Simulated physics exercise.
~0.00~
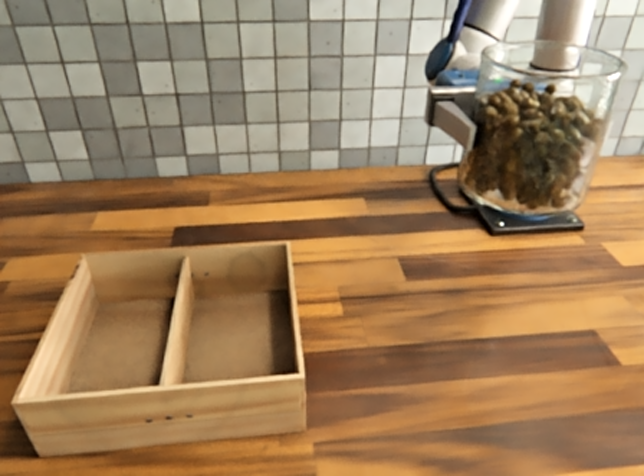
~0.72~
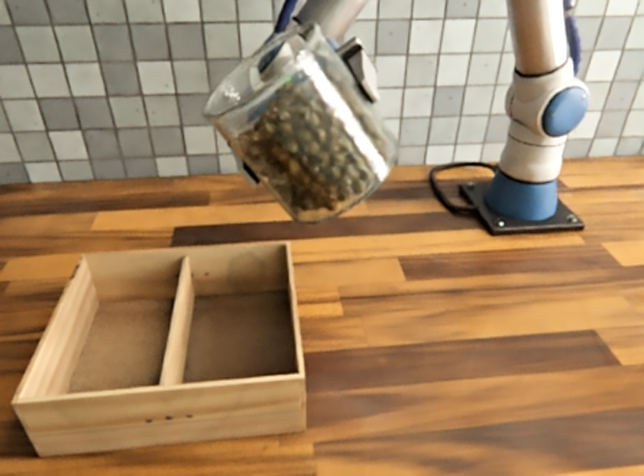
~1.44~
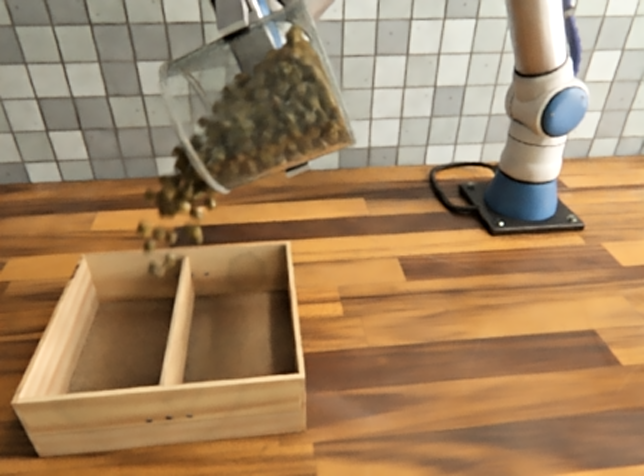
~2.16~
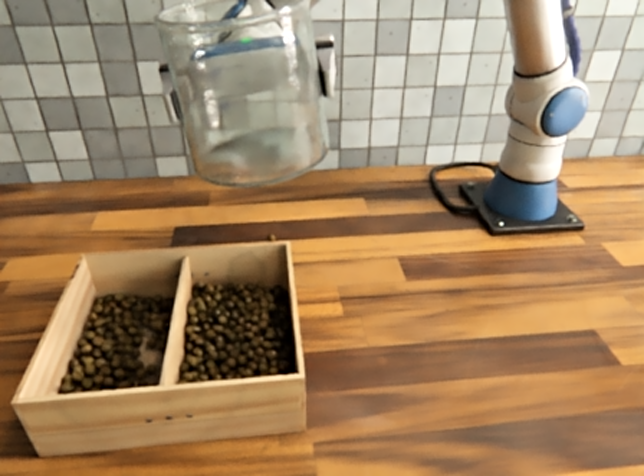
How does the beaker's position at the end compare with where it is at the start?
At the start the beaker is at the right, in front of the robot arm's base. By the end it is well to the left, held above and behind the wooden box.
